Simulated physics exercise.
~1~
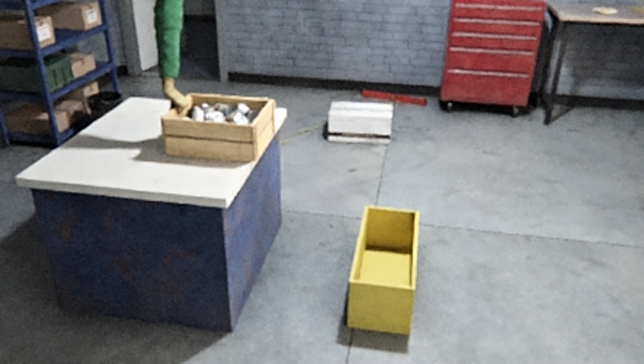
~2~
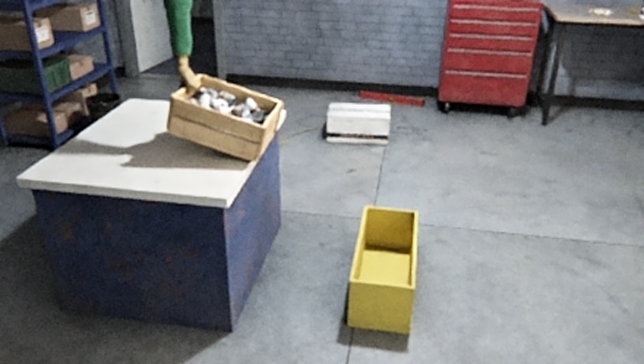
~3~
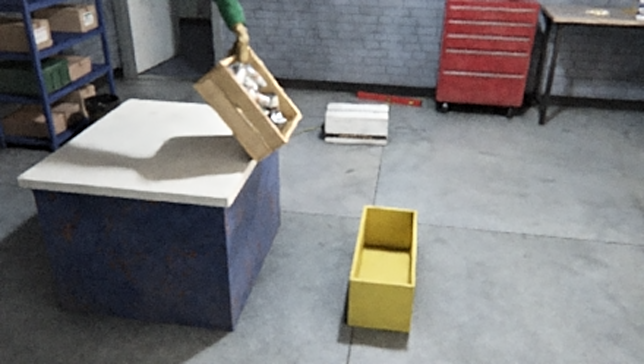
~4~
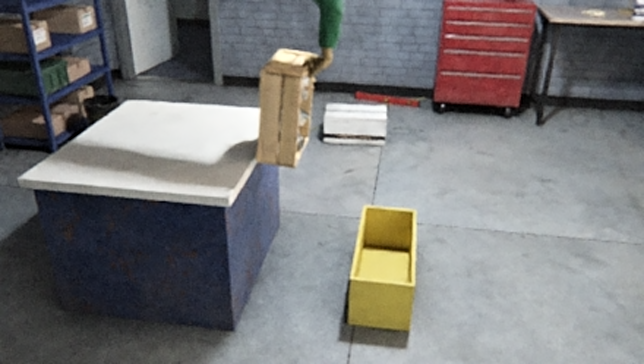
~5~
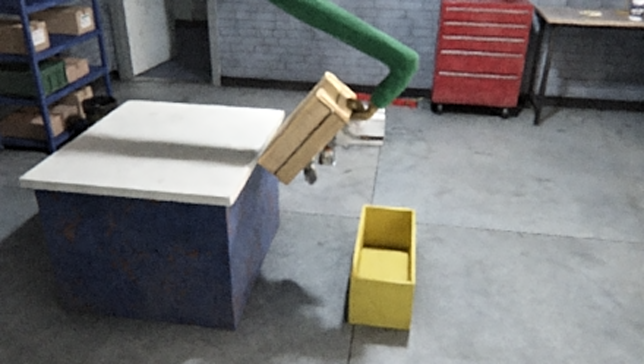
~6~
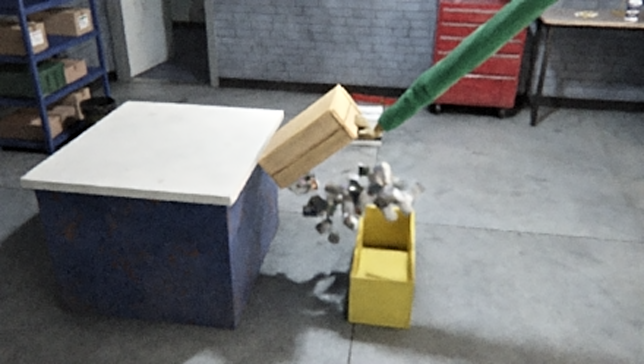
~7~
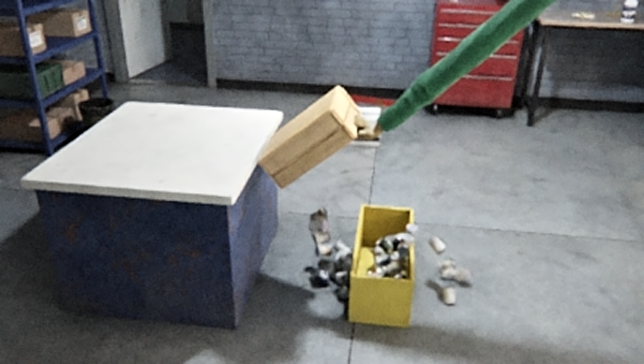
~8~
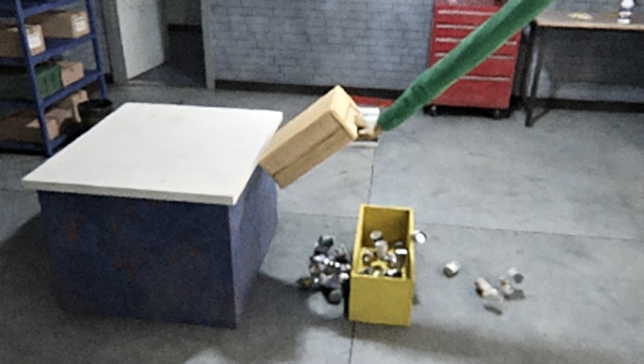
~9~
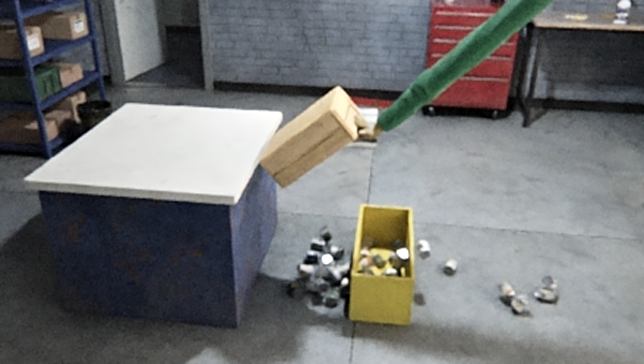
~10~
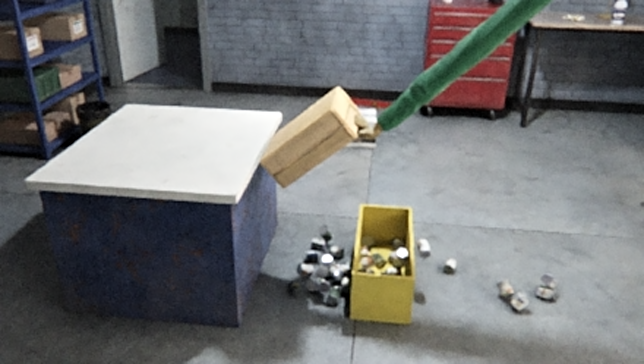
A wooden crate full of small tins sits on the white top of a blue bench at left, held by a green-sleeved arm, in a grey workshop seen from slightly above. A yellow tub stands on the floor to the right, with blue shelves and a red tool cabinet behind. The arm lifts and tips the crate rightward over the bench's edge until it hangs steeply upside down. The tins tumble out in a cluster, some dropping into the tub and others hitting the floor on both sides. Finally, many lie in the tub, a heap rests between it and the bench, and a few lie scattered to the right.
